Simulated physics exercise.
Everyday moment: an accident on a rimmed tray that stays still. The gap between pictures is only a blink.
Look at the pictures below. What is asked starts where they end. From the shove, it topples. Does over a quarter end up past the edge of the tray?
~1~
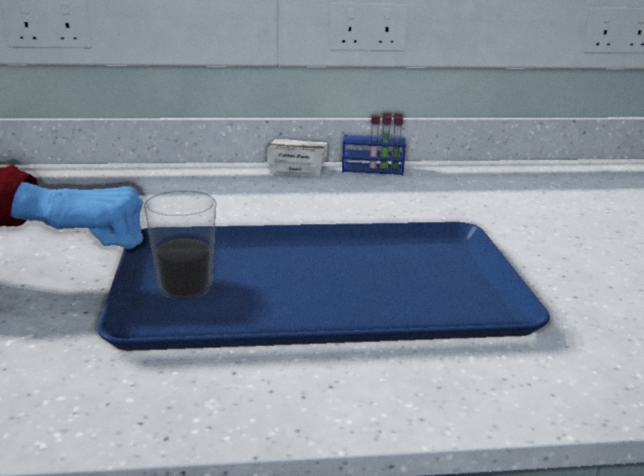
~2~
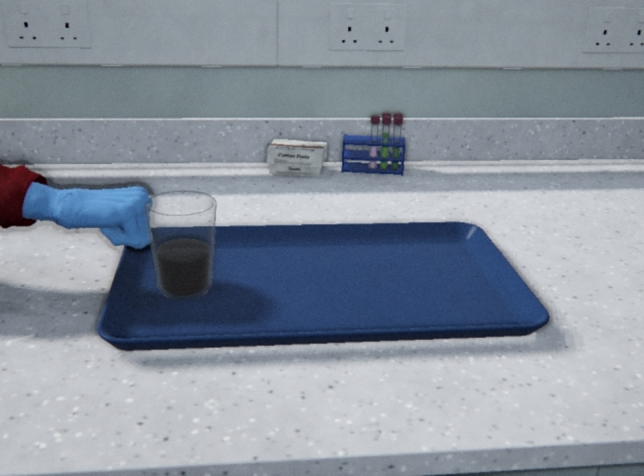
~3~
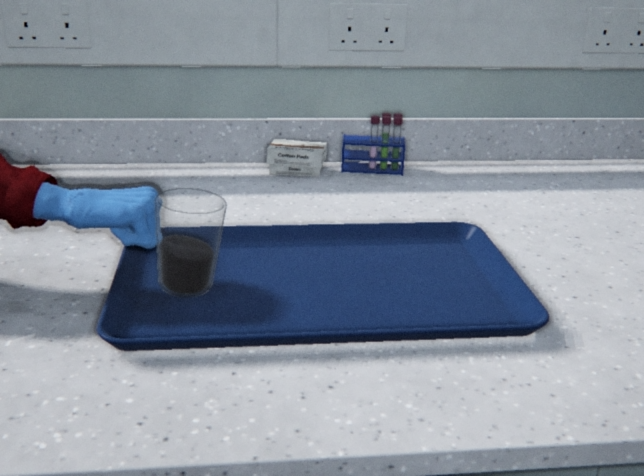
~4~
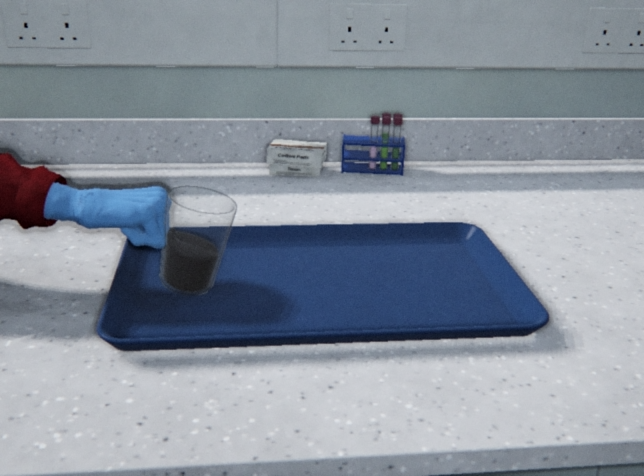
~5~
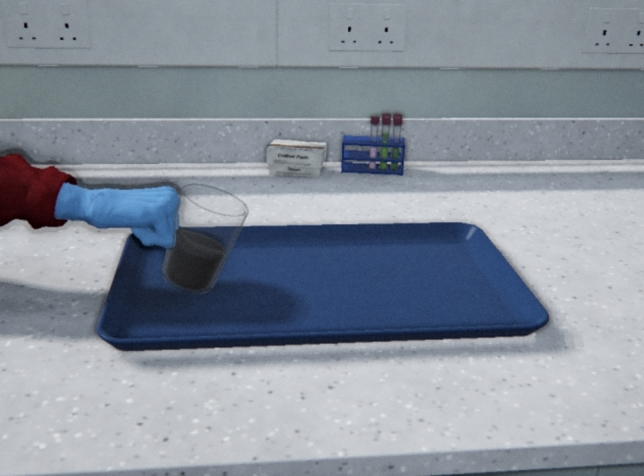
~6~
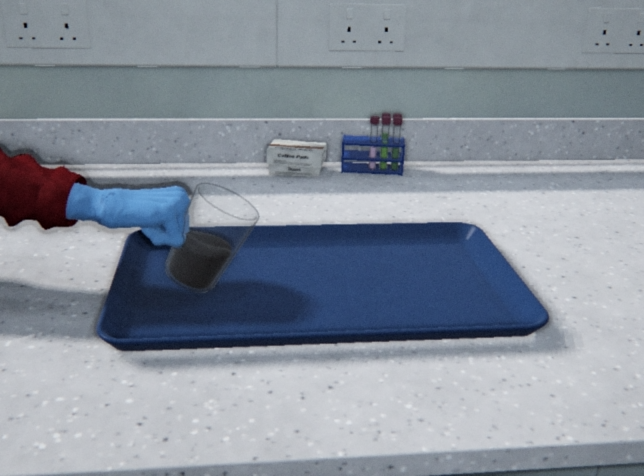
No: Spill: Under a quarter.
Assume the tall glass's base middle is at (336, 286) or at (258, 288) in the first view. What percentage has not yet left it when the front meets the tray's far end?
Spot one gives 80 percent, spot two gives 50 percent.
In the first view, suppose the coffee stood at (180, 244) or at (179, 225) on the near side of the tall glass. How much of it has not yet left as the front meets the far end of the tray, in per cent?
30 % and 30 %.
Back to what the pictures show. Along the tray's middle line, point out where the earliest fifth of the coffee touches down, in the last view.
Roughly (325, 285).
A moment on, the tall glass is falling and 100 per cent is in the glass, 0 on the tray and 0 above or beyond its rim.
Next, the tall glass lies on its side and 78 per cent is in the glass, 16 on the tray and 6 above or beyond its rim.
Then the tall glass lies on its side and 37 per cent is in the glass, 63 on the tray and 0 above or beyond its rim.
Later the tall glass lies on its side and 19 per cent is in the glass, 71 on the tray and 11 above or beyond its rim.
Finally, 91 per cent is held by tray and glass, 9 is off the tray.
